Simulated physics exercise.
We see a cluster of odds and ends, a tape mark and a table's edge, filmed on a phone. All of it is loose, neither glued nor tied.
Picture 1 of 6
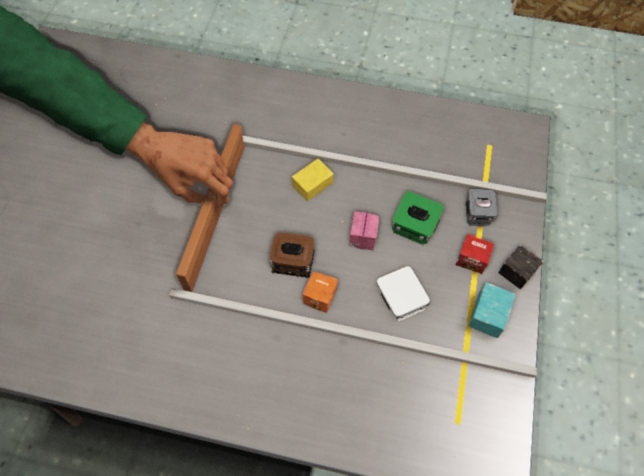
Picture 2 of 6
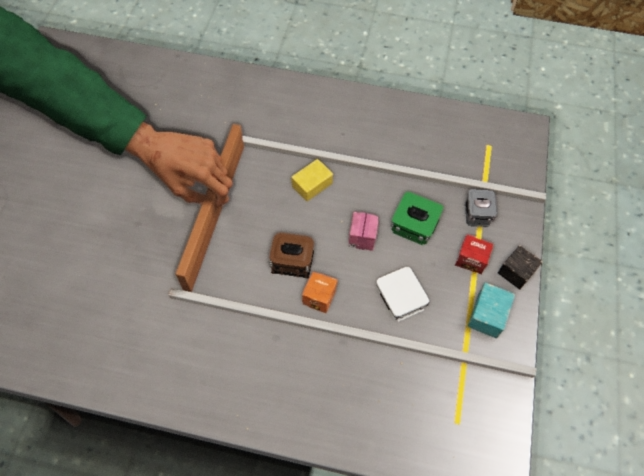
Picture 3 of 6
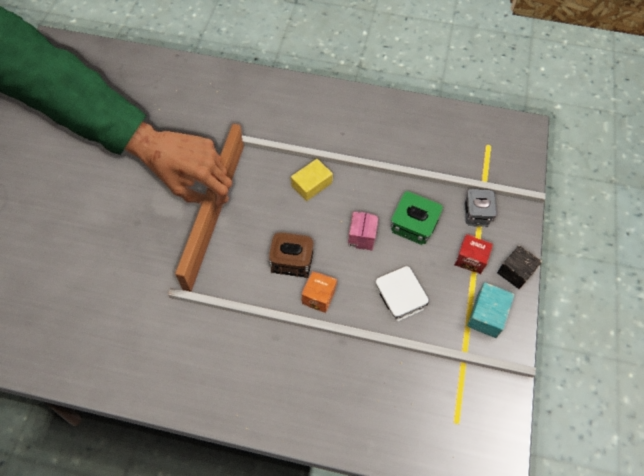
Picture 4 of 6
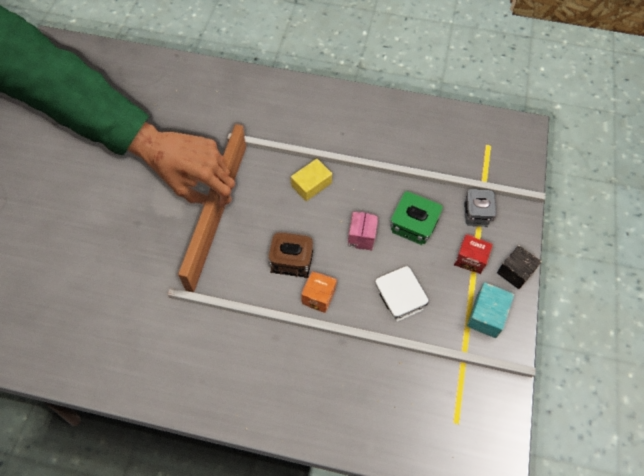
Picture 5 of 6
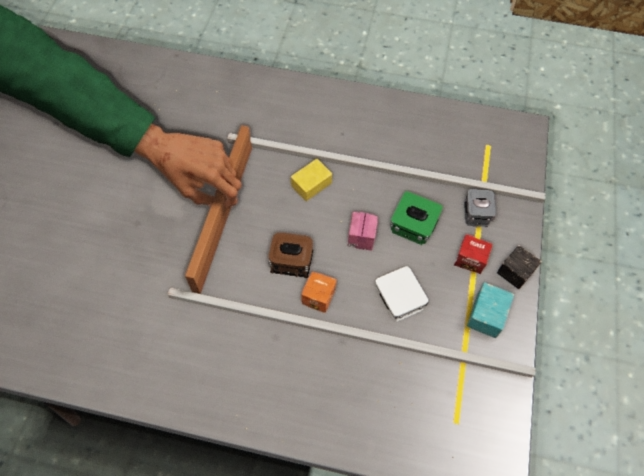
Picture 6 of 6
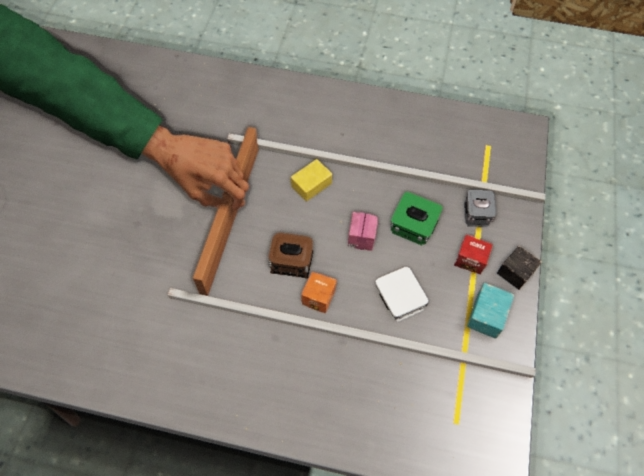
On a grey tabletop above a speckled pale green floor, seen from above at a slight tilt, a green-sleeved arm reaches in from the left. Its hand grips a wooden board beside yellow, brown, orange, pink, green and white objects between two pale strips, with grey, red, black and turquoise ones near yellow tape at right. The hand holds nearly still, then slides the board slightly right, while the objects and view stay put.
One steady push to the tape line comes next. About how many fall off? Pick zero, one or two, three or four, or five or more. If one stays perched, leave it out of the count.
One or two fall off.
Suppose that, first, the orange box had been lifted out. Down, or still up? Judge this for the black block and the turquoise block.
Well, the black block goes off the edge while the turquoise block goes off the edge.
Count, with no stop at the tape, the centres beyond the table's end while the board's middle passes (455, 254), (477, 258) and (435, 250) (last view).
Respectively 1, 2 and 0.
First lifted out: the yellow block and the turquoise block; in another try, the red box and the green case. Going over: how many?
That gives 1 for the first pair taken away and 1 for the second.
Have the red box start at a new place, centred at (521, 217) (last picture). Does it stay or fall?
From that start, the object then does not stay.
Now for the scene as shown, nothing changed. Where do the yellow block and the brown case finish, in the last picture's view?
The yellow block at (495, 211), the brown case at (494, 298).
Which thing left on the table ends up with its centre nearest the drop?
The white case.
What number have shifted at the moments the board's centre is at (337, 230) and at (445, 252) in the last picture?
Well, it's 3 at the first one and 10 at the second.
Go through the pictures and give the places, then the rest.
Black block (520, 267); turquoise block (492, 310); red box (475, 254); board (214, 205); tape (476, 268), in the first picture.
Turquoise block (491, 311); green case (416, 219), in the second picture.
Red box (474, 254); white case (401, 294), in the third picture.
Black block (519, 267); pink box (363, 231), in the fourth picture.
Turquoise block (490, 310); yellow block (311, 180), in the fifth picture.
Black block (519, 268); turquoise block (490, 311); red box (473, 255); board (229, 208); tape (474, 268), in the sixth picture.
Early on, none off yet; black block at rest near (519, 268); turquoise block at rest near (490, 311); red box at rest near (473, 255).
A while later, none off yet; black block at rest near (519, 268); turquoise block at rest near (491, 311); red box moving near (479, 258).
Finally, the number that fall off is one or two; lost, turquoise block and black block.
